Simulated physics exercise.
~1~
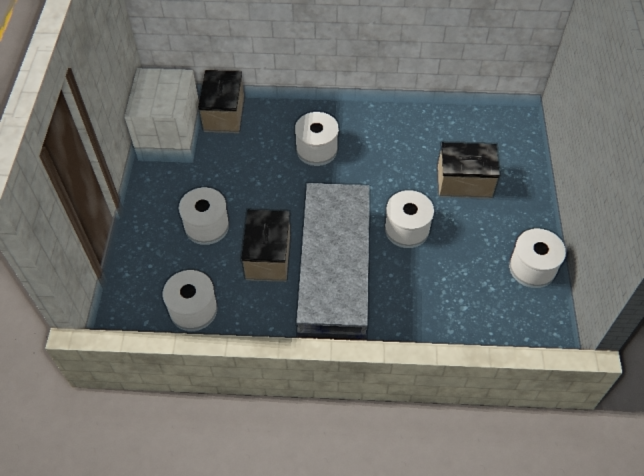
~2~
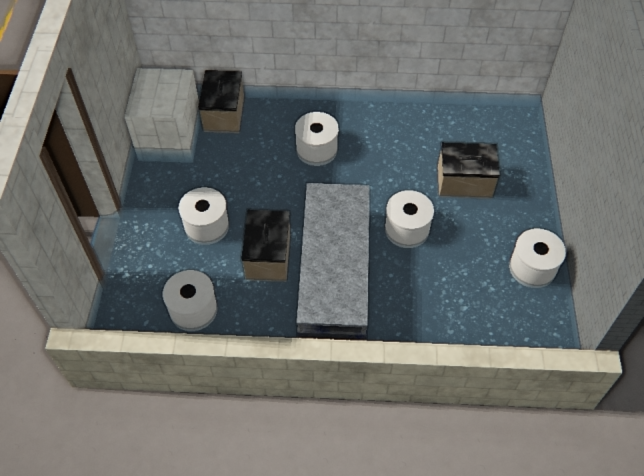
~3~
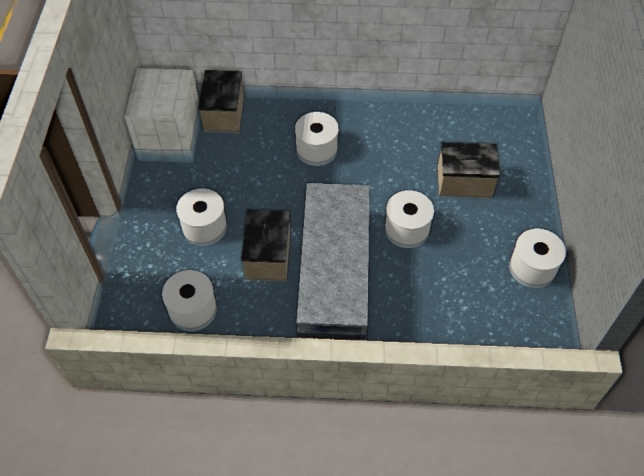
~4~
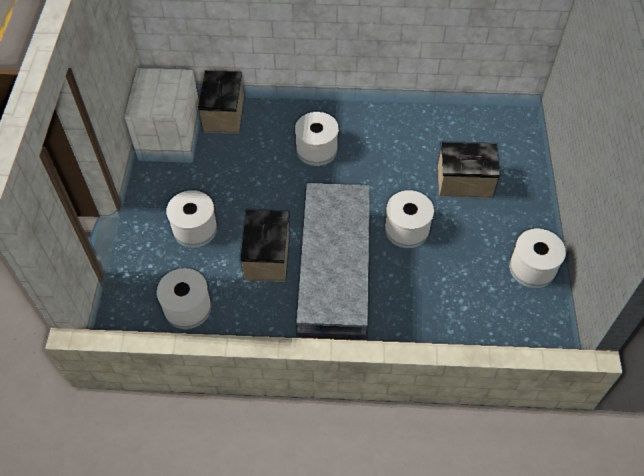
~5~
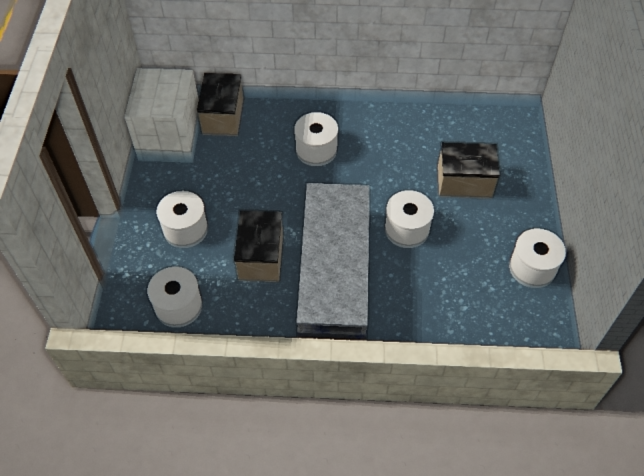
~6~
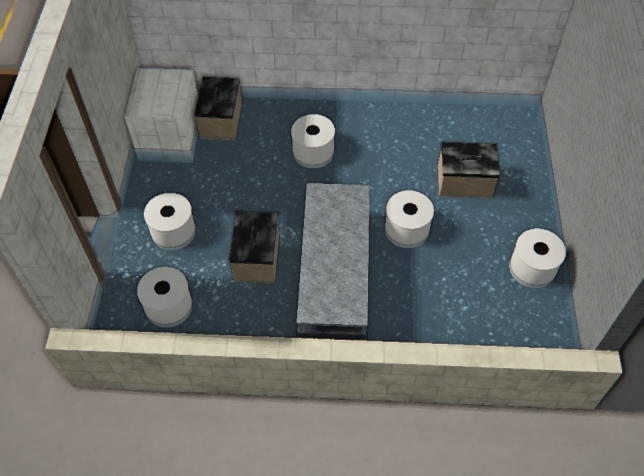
A brown door in the left wall opens in a flooded room, then two white tubs near it drift slowly left; a dark-topped box beside them and, slightly, objects near the back wall also shift left while the rest stay still.
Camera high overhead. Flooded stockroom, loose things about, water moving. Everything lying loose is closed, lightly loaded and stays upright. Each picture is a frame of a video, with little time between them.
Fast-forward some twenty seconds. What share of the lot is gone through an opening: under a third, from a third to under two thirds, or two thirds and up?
Honestly, the part swept out lands in the middle band of thirds.
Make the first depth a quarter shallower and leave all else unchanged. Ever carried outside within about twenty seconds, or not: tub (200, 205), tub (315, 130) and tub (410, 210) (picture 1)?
The first one exits, the middle one exits, the final one exits.
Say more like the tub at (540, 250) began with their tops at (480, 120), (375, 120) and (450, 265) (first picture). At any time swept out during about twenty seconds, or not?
Result, in sequence: Never gets out; ends up outside; never gets out.
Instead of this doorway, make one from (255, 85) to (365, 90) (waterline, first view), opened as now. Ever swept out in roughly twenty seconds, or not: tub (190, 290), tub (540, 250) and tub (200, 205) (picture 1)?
The three read no escape, no escape and escape, in that order.
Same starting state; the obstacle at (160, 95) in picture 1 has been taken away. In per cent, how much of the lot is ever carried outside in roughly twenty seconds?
Estimate: Close to 60 %.
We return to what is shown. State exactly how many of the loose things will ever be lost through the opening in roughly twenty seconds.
Count: 3.
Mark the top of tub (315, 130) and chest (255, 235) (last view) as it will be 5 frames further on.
Around (276, 144) and (233, 258).
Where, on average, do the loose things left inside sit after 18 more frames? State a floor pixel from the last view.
The average lies close to (284, 239).
A moment on, 1 of 8 are out; 7 afloat.
Next, 2 of 8 are out; 6 afloat.
Later, 3 of 8 are out; 5 afloat.
In the end, 3 of 8 are out; 5 afloat.
